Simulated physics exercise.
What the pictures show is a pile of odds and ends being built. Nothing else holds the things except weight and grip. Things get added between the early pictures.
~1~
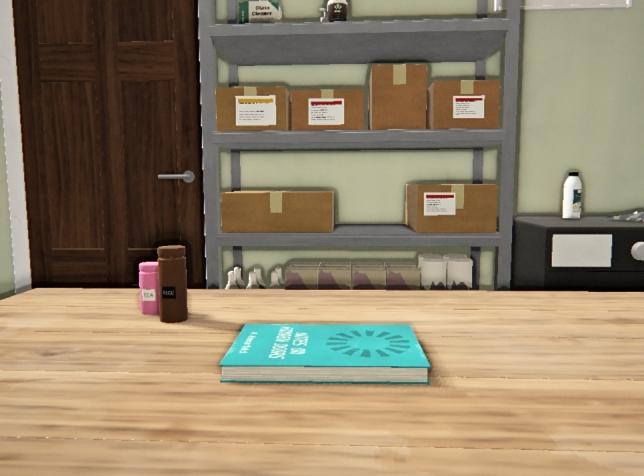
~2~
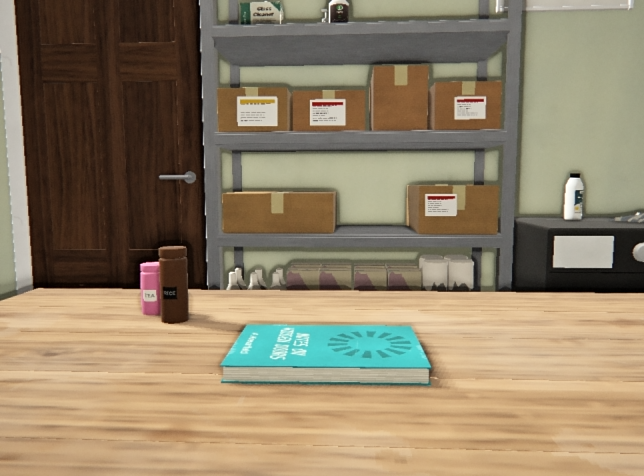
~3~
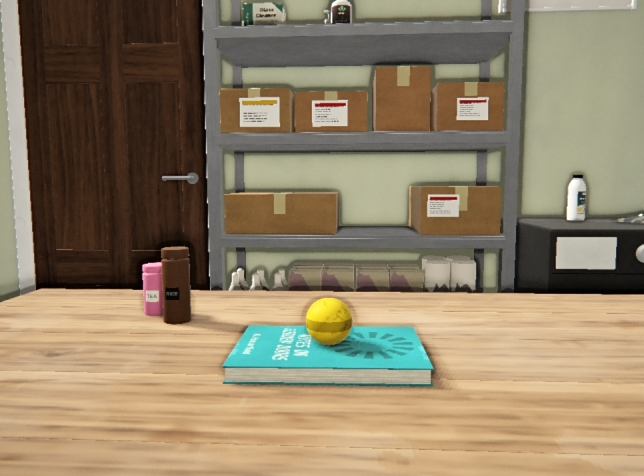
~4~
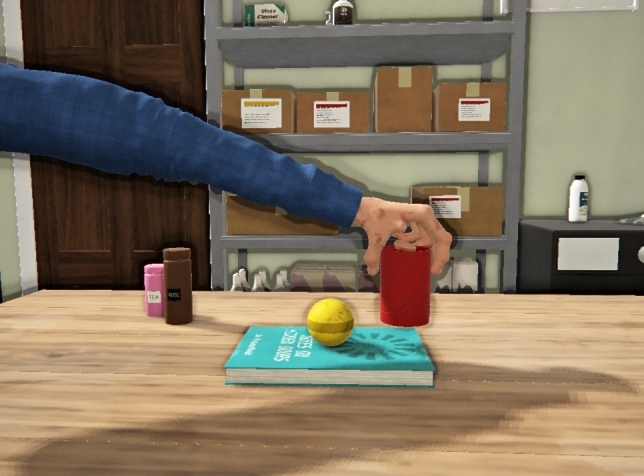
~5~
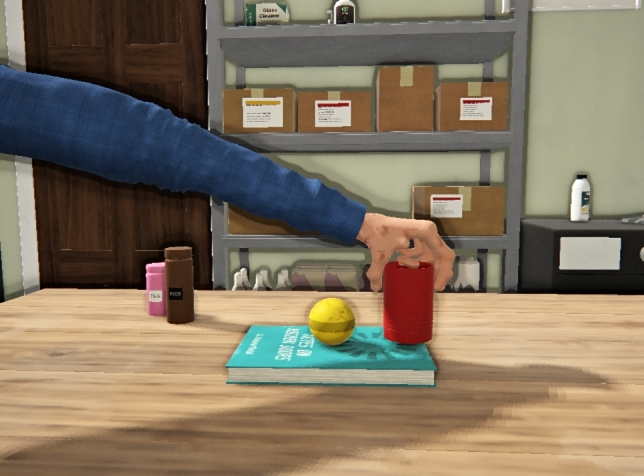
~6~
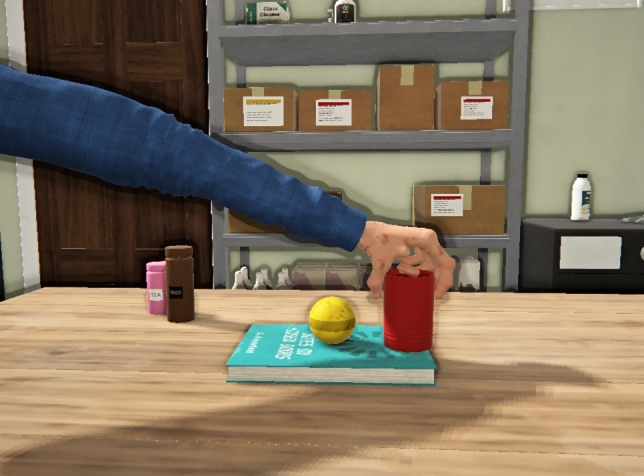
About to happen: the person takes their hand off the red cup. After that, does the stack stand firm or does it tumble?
I expect the pile to stay intact.
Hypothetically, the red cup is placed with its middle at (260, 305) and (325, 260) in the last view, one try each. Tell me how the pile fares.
The first try leaves the pile standing, the second leaves it knocked down.
Then, 1.00 s on from there, no change.
Then, 2.10 s on from there, red cup resting near (408, 310).
In the end, all 5 unmoved. At the end, from the last picture's camera, red cup near (408, 309). The pile keeps its balance.
